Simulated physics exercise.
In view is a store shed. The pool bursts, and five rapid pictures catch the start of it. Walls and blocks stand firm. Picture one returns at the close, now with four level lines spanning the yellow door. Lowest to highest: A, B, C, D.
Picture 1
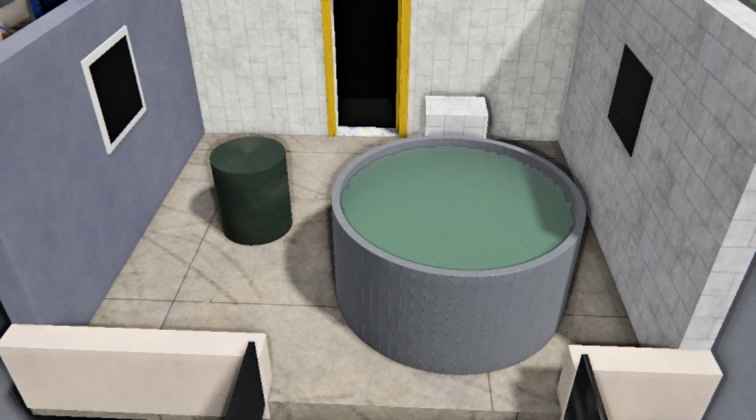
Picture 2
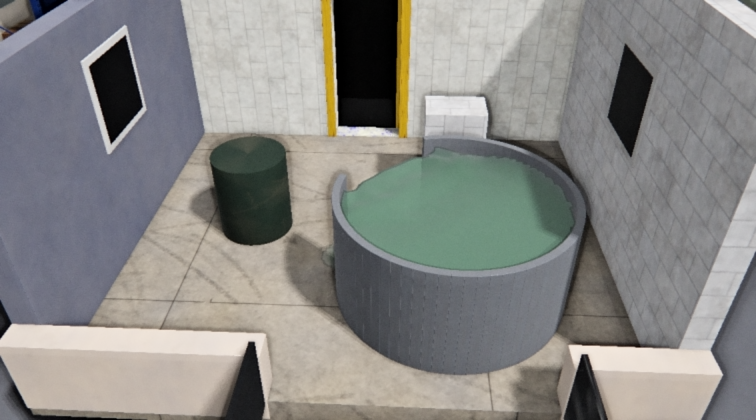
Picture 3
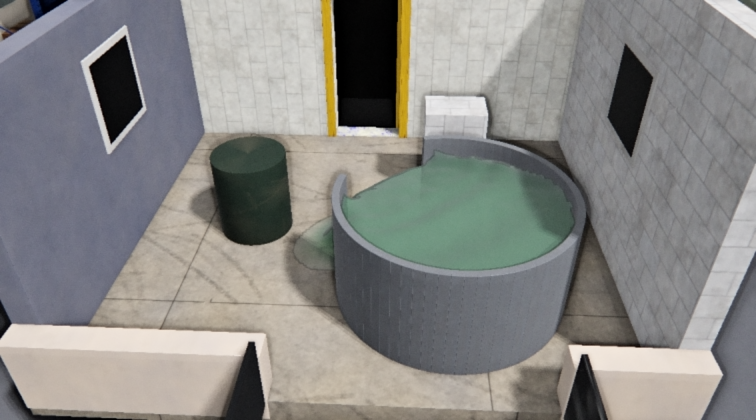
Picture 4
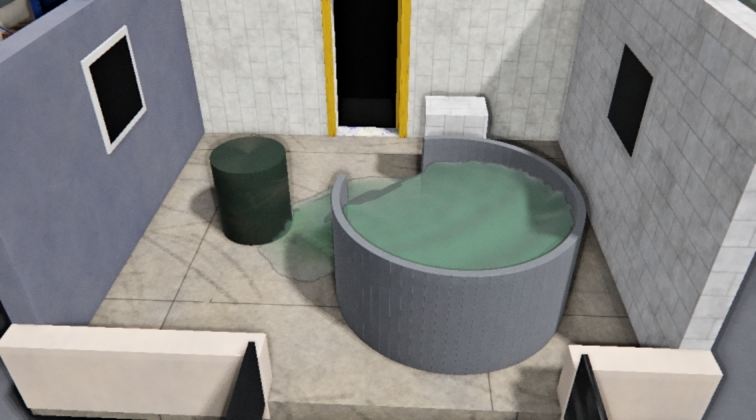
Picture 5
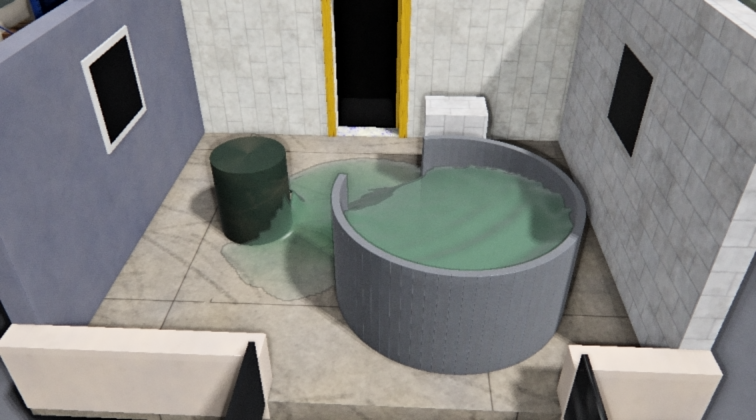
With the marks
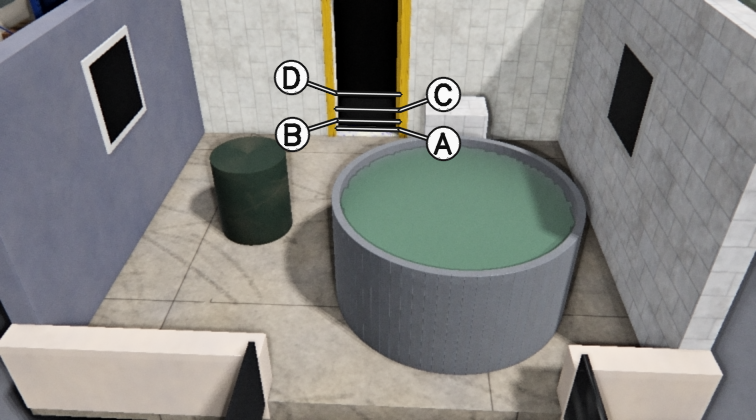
Green water lies level in a round grey pool between the walls of a yard, until a section of the pool's rim at the back left is suddenly gone. The water sags toward the gap and pours out, spreading across the tiled floor in a widening sheet that reaches the dark green barrel.
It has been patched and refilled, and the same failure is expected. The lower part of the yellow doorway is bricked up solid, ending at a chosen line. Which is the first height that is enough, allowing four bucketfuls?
Use mark C.
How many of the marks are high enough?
Two.
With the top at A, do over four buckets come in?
Yes, that goes wrong.
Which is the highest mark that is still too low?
B.
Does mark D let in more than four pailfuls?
No.
On the marked copy, A at (368, 128); B at (368, 121); C at (367, 109); D at (367, 93); from the bottom up A, B, C, D.
For mark A, dozens of bucketfuls pour in.
For mark B, about 12 bucketfuls get in.
For mark C, a splash gets over, under a bucket.
For mark D, nothing gets over.
